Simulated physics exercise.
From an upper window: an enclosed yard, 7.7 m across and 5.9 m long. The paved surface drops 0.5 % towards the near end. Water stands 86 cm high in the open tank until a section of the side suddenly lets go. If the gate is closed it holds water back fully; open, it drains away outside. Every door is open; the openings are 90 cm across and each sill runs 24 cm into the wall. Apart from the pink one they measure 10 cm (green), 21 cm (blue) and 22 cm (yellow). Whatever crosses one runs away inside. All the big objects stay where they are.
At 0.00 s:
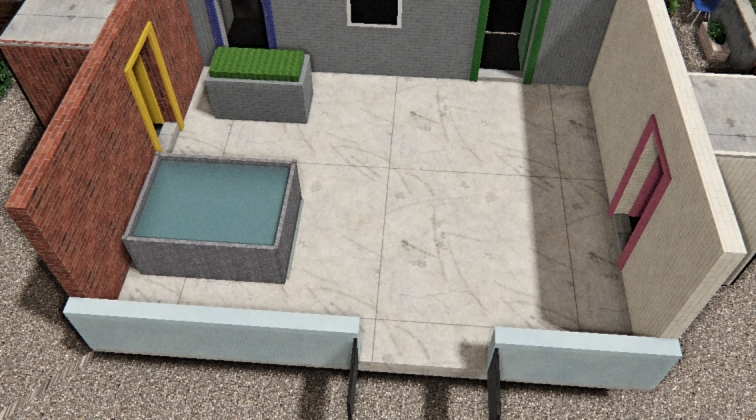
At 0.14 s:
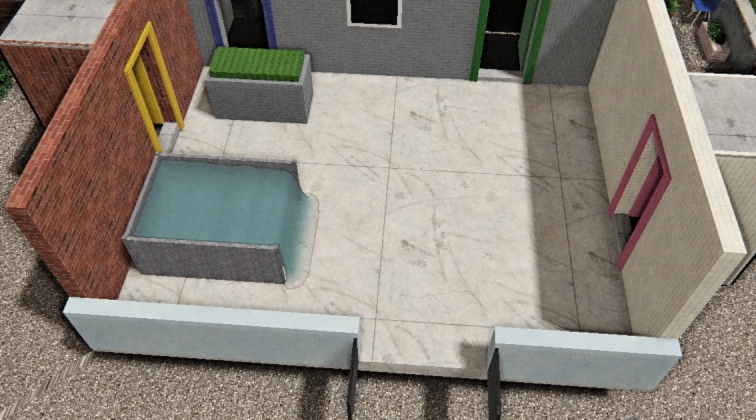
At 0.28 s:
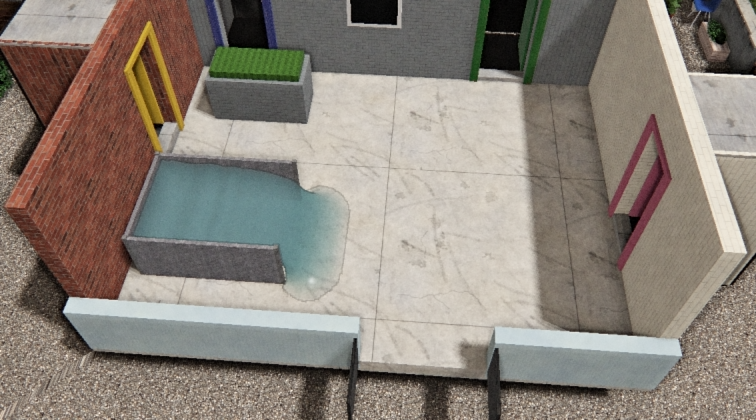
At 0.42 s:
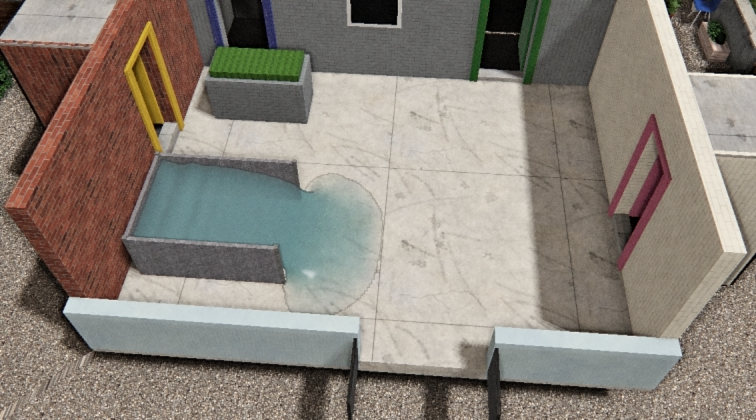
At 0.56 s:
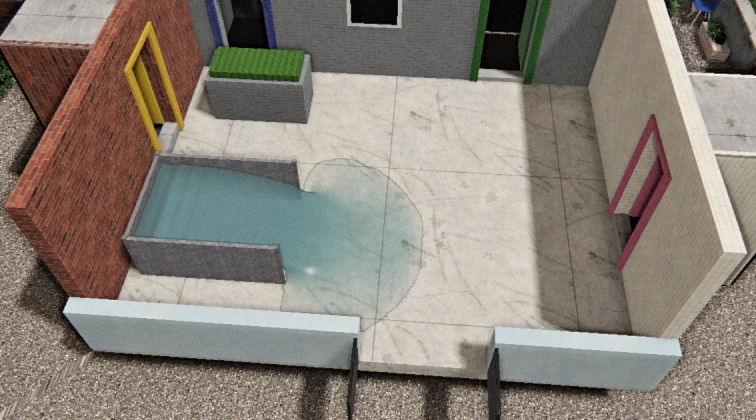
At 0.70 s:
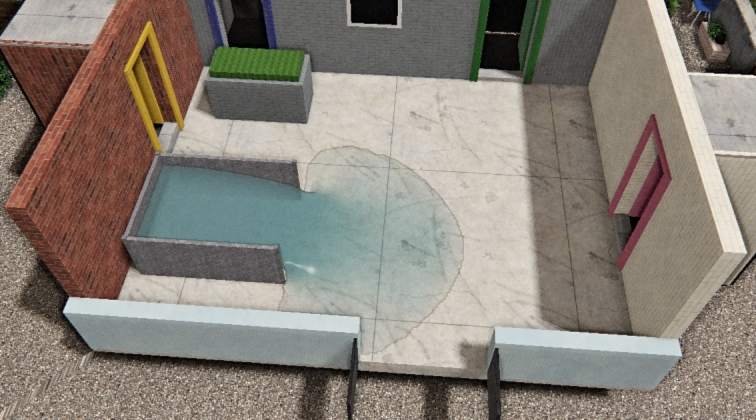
Walled yard seen from above, with the right side of a stone water tank opening and water spreading across pale paving.
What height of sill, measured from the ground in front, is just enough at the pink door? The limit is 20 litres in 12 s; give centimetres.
Some 23 cm above the ground.
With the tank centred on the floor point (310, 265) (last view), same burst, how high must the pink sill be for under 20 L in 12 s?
Some 28 cm.
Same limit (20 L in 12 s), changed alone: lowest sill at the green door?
About 9.5 cm at green.
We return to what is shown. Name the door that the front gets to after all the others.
Last comes the yellow one.
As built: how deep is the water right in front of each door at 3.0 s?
Depths in cm: Pink 26, green 9, blue 0, yellow 0.
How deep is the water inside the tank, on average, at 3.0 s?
Roughly 17 cm on average.
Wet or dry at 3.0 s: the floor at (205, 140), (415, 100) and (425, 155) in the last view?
In turn: Still dry, flooded, flooded.
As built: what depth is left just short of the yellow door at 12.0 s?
Some 10.5 cm.
After 1.4 s water covers 50 % of the floor, deepest (34 cm) near (294, 257); 3 cm at the pink door, 0 litres in over its 12 cm sill.
After 3.0 s water covers 65 % of the floor, deepest (34 cm) near (591, 361); 26 cm at the pink door, 119 litres in over its 12 cm sill.
After 12.0 s water covers 95 % of the floor, deepest (13 cm) near (222, 190); 5 cm at the pink door, 184 litres in over its 12 cm sill.
At the pink door as built, the water arrived by 1.4 s and peaked near 27 cm at 2.6 s.
Run again over the same 12 s with other heights there, 56 litres in over 19 cm, 5 litres over 26 cm. The limit of 20 litres is kept from about 23 cm up.
